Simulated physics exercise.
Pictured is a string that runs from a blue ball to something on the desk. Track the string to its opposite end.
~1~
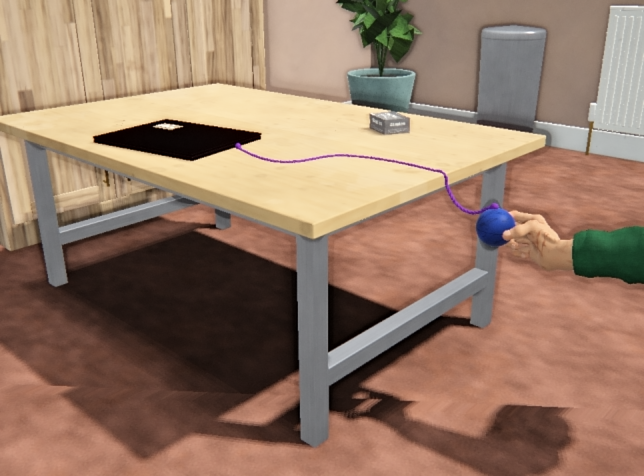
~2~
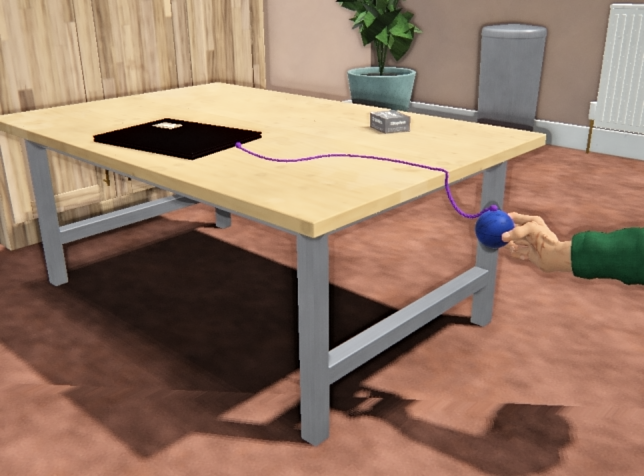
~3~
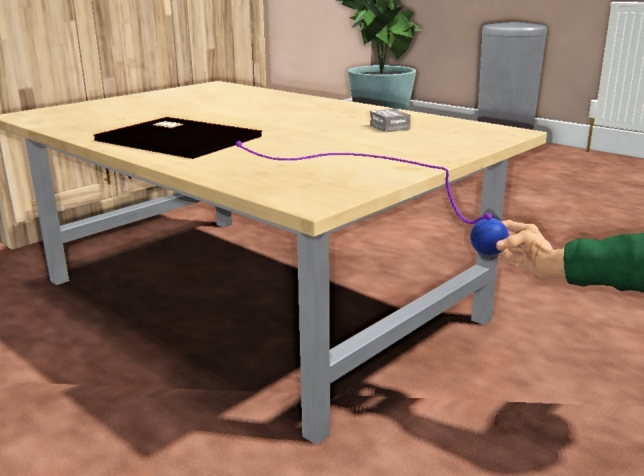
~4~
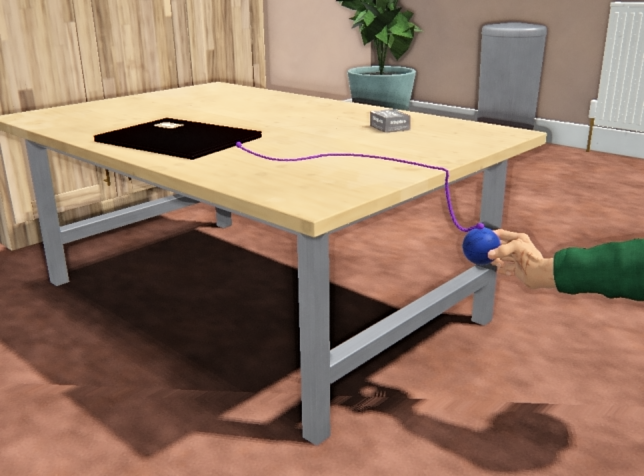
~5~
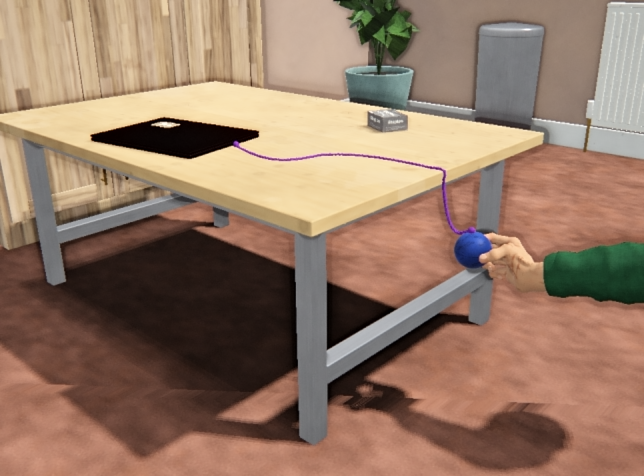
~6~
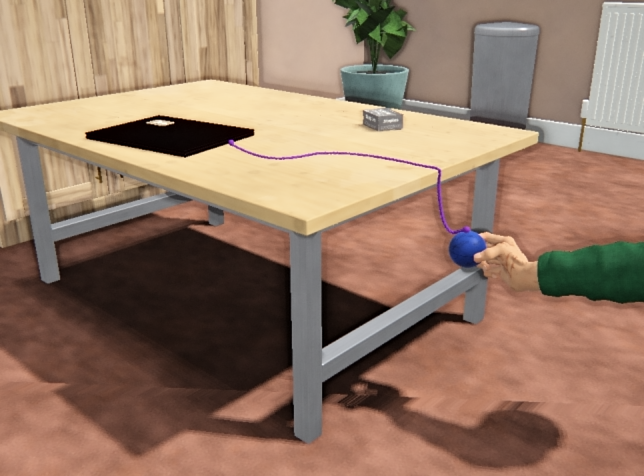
To begin with, a hand in a green sleeve holds a blue ball beside a table, with a purple string running from it over the edge to a flat black object on top. The hand then moves the ball slightly down and left, while the black object stays put on the tabletop.
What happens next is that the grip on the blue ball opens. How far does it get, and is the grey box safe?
The blue ball stays suspended; the grey box stays put.
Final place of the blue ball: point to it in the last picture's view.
It settles near (365, 300).
Then, 0.44 s on from there, ball off the ground near (385, 291); laptop in place; box in place.
Then, 0.98 s on from there, ball off the ground near (454, 325); laptop in place; box in place.
Then, 1.90 s on from there, ball off the ground near (426, 324); laptop in place; box in place.
In the end, ball off the ground near (366, 300); laptop in place; box in place. The blue ball ends up dangling and the grey box keeps its place.
